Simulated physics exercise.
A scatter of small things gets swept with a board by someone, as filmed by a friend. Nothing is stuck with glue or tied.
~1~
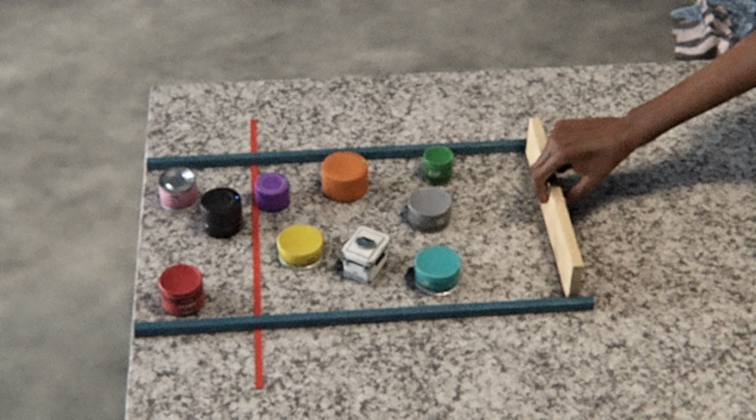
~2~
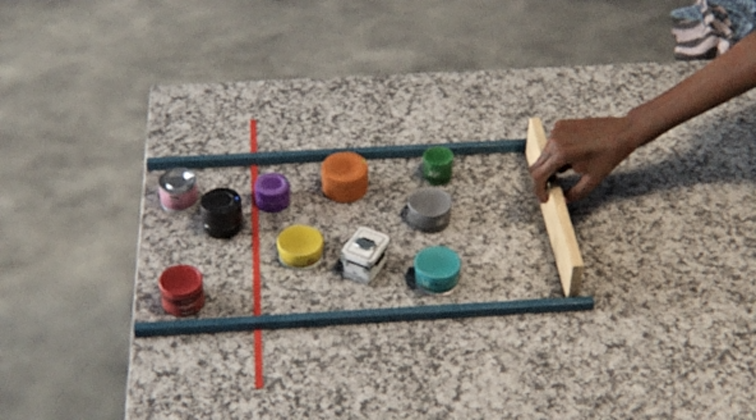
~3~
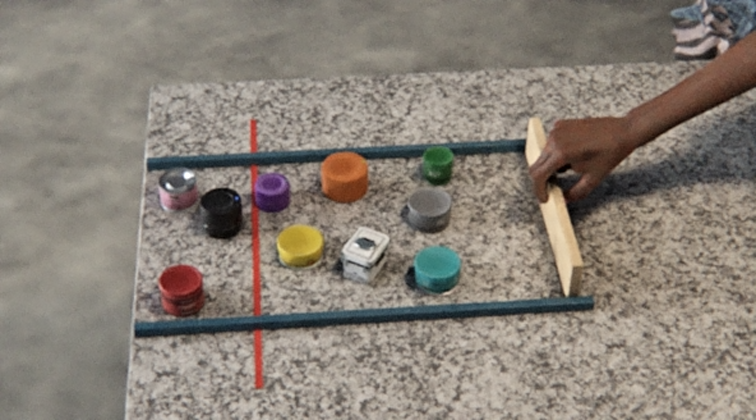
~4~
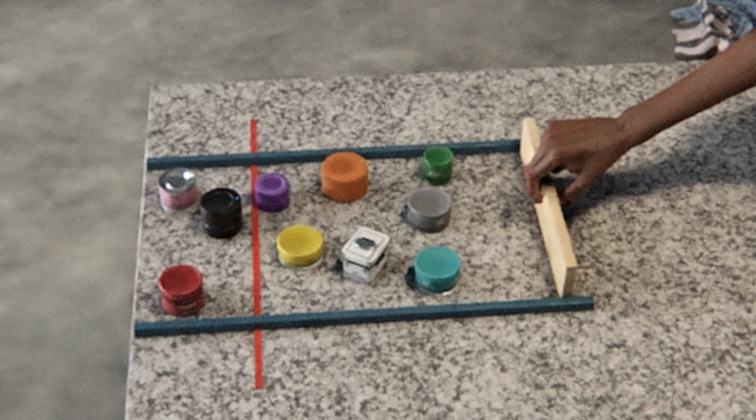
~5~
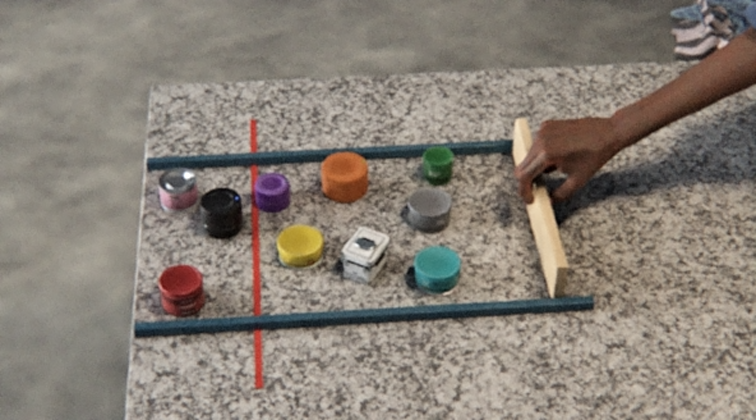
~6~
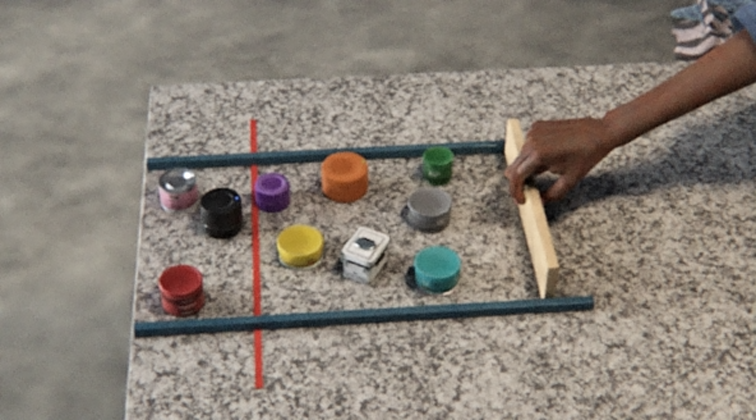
A wooden board, held by someone's hand, slid a short way left between two dark rails toward a scatter of small, colourful pots and lids, which stayed still on the speckled counter around a red line.
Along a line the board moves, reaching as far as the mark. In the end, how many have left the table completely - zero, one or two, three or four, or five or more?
In the end, zero have left it.
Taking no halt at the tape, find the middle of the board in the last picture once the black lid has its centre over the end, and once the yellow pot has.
When the black lid crosses, the middle is near (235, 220); when the yellow pot crosses, near (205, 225).
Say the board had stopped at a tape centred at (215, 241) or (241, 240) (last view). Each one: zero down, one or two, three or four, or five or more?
First either one or two, then zero.
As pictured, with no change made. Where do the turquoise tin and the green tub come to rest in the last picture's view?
Result: One about (234, 288), other about (239, 166).
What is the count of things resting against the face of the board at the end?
At rest, 5 are in contact.
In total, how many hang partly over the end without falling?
I make it 0.
Early on, none off yet; pink pot at rest near (178, 190); red tub at rest near (182, 291); black lid at rest near (222, 213).
Finally, the number that fall off is zero.
